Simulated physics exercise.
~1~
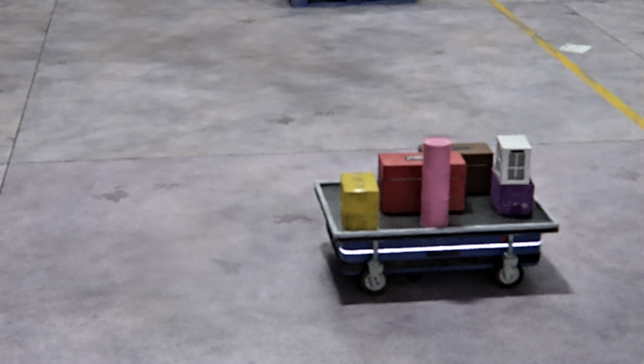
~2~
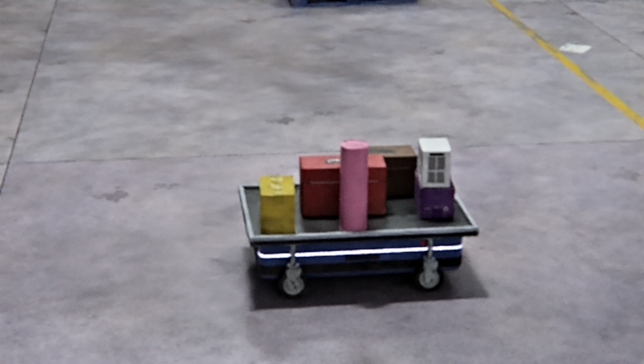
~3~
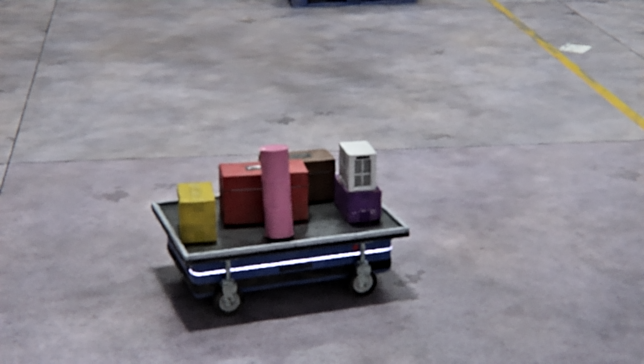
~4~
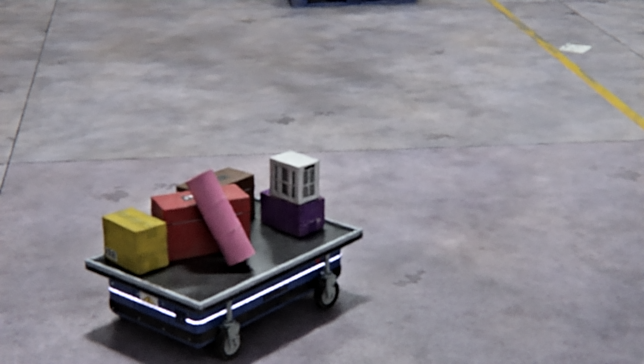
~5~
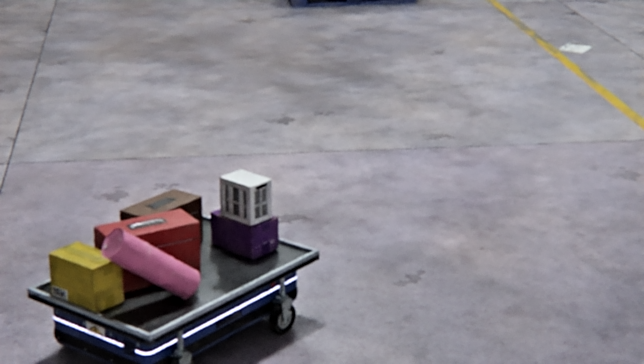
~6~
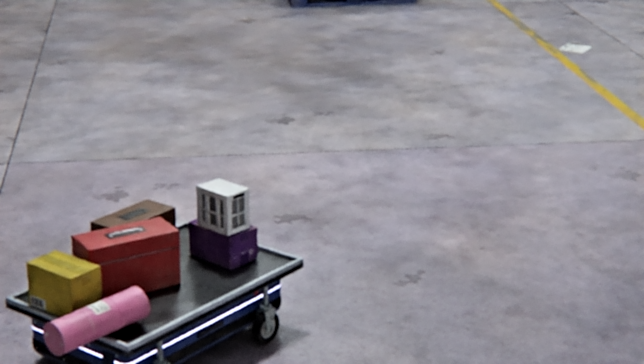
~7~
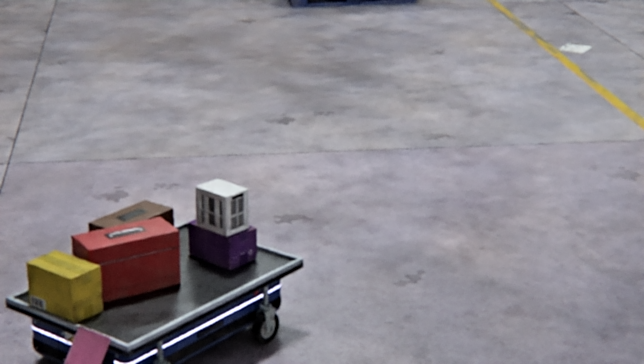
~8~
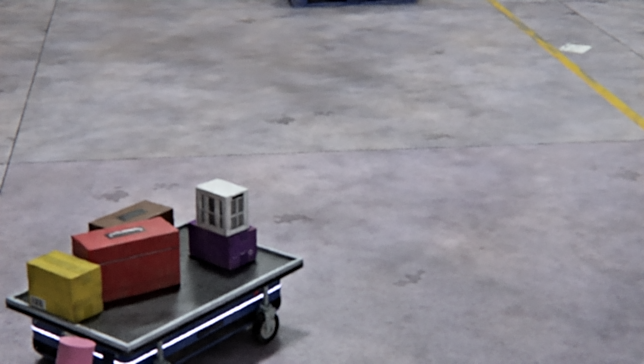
The clip opens on a low wheeled cart rolling left across a concrete floor, carrying a yellow box, red and brown toolboxes, a white crate on a purple parcel, and a tall pink canister standing near the front edge. As the cart swings toward the viewer, the canister begins to lean left. It tips further while the cart continues toward the lower left, then lies on its side across the front rim. The cart comes to a stop as the canister drops over the edge. At the end, only part of the canister shows below the rim, while the other items remain upright aboard.
